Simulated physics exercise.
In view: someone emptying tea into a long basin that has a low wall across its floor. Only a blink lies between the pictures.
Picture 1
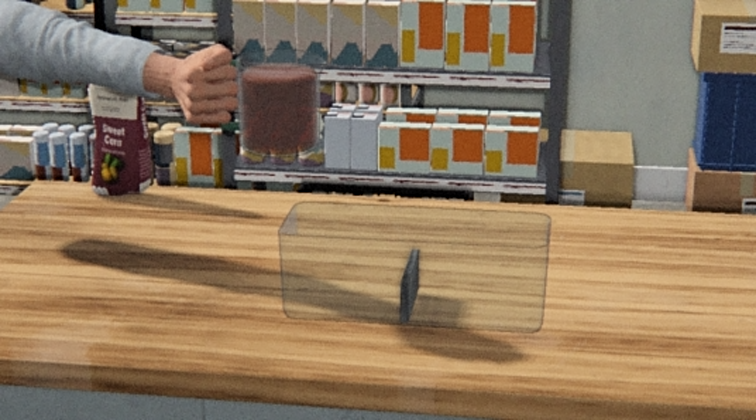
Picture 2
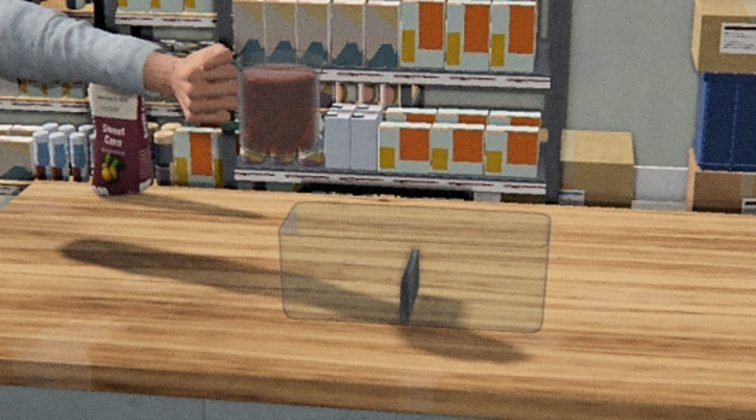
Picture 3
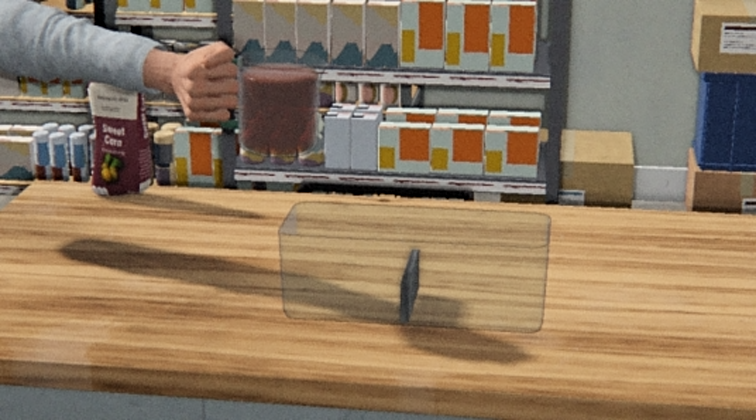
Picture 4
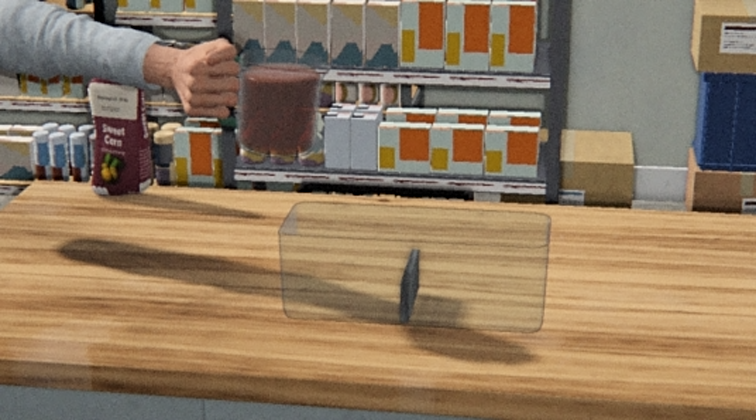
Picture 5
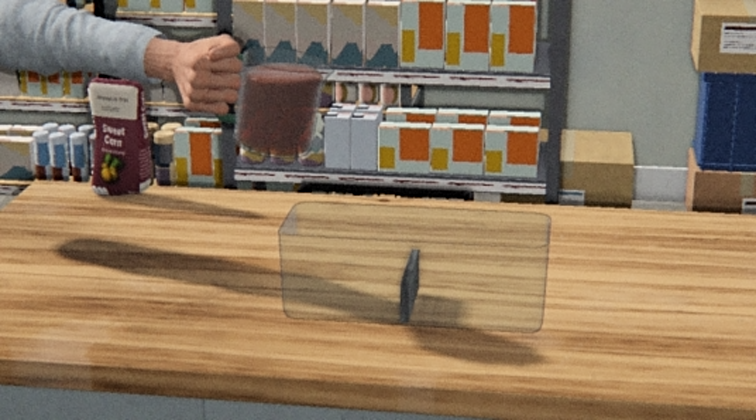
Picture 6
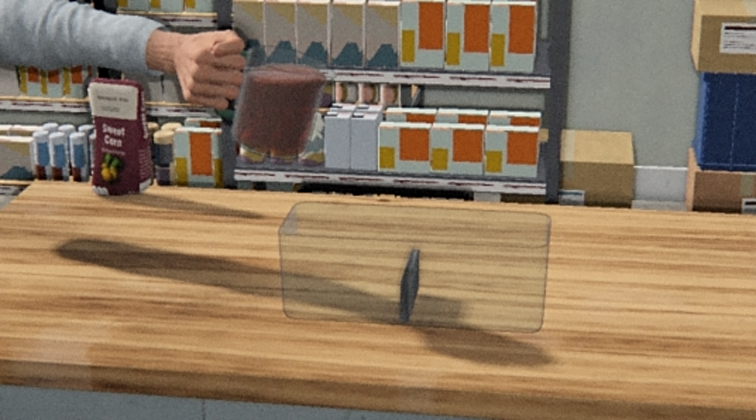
A hand holds a cup of brown liquid and tilts it slightly to the right.
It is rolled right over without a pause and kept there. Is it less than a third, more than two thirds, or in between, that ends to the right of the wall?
In the end less than a third is right of the wall.
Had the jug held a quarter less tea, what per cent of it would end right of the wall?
Close to 5 per cent.
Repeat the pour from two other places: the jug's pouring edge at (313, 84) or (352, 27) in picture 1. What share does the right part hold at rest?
Near 0 % and 85 %.
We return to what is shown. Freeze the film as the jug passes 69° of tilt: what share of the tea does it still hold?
Some 80 per cent.
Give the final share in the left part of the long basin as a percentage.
Near 90 %.
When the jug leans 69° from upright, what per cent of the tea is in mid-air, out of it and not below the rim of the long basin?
About 15 per cent.
A moment on, the jug is tipped part way and 80 per cent is still to pour, 3 is left of the wall and 0 right of it.
Next, the jug is tipped on its side and 32 per cent is still to pour, 37 is left of the wall and 6 right of it.
Then the jug is tipped on its side and 8 per cent is still to pour, 74 is left of the wall and 6 right of it.
Later the jug is tipped on its side and 1 per cent is still to pour, 85 is left of the wall and 8 right of it.
At rest 88 per cent lies left of the wall, 8 right of it and 5 outside.
